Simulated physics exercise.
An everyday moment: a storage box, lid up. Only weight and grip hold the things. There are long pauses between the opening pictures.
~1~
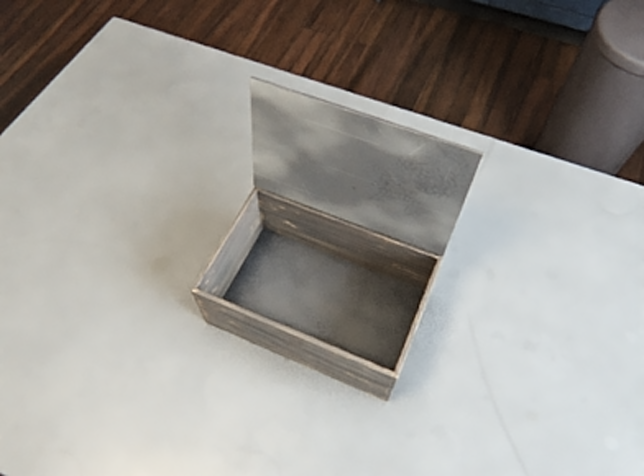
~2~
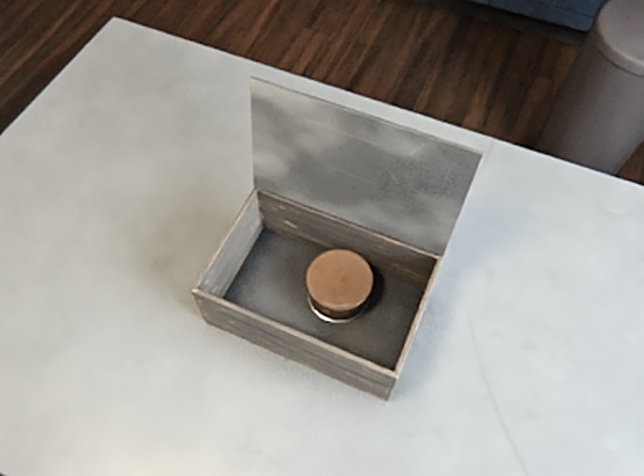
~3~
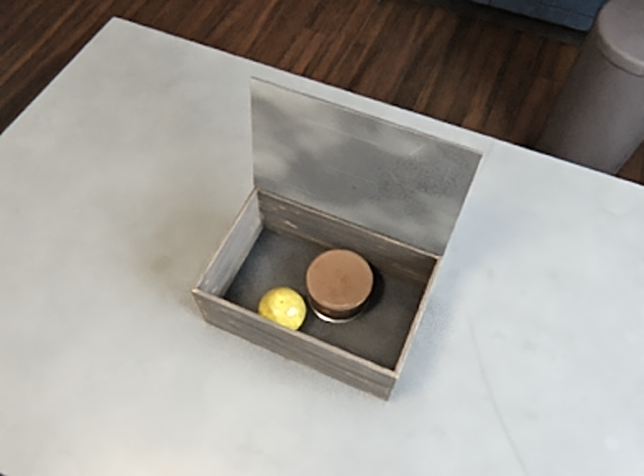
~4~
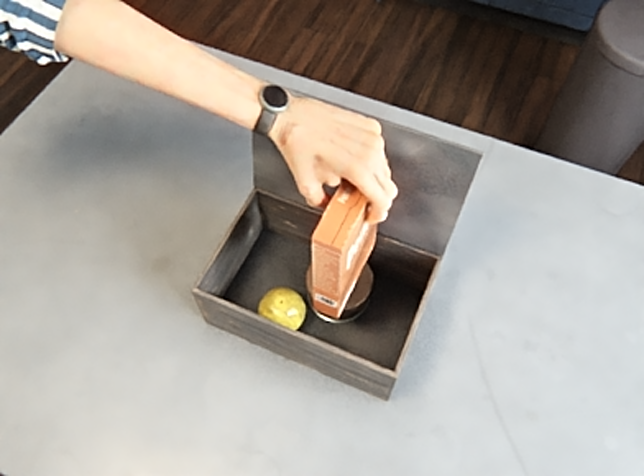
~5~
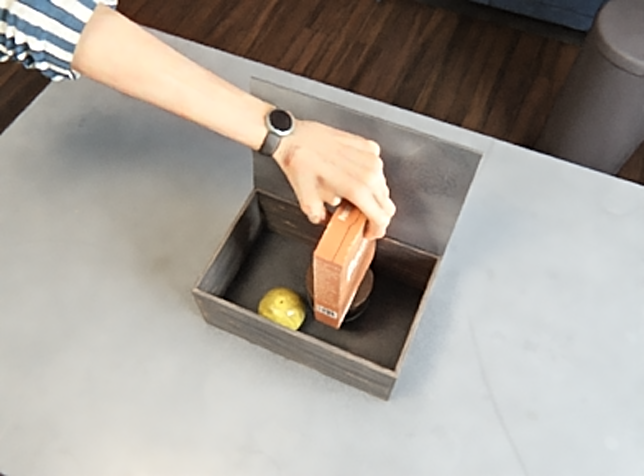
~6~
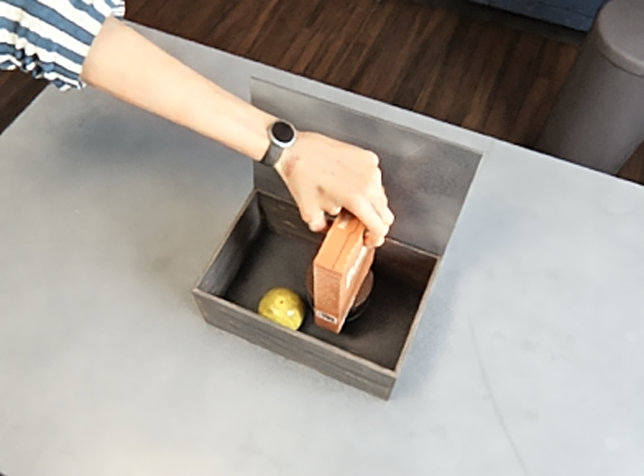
A hand lowers an orange packet into a box holding a yellow apple and a brown round object.
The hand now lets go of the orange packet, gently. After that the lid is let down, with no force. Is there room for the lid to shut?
Outcome: The lid will not close.
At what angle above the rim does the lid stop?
About 50°.
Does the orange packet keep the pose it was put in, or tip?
The orange packet tips.
Then, 1.60 s later than the last frame, lid 78° above the rim; orange packet tilted by 5° near (347, 266).
Then, 2.20 s later than the last frame, lid 51° above the rim; orange packet tilted by 35° near (355, 301).
When it is over, lid 48° above the rim; lying over in the box, orange packet; the other 2 as before. End places, in pixels of the last picture, orange packet near (364, 305).
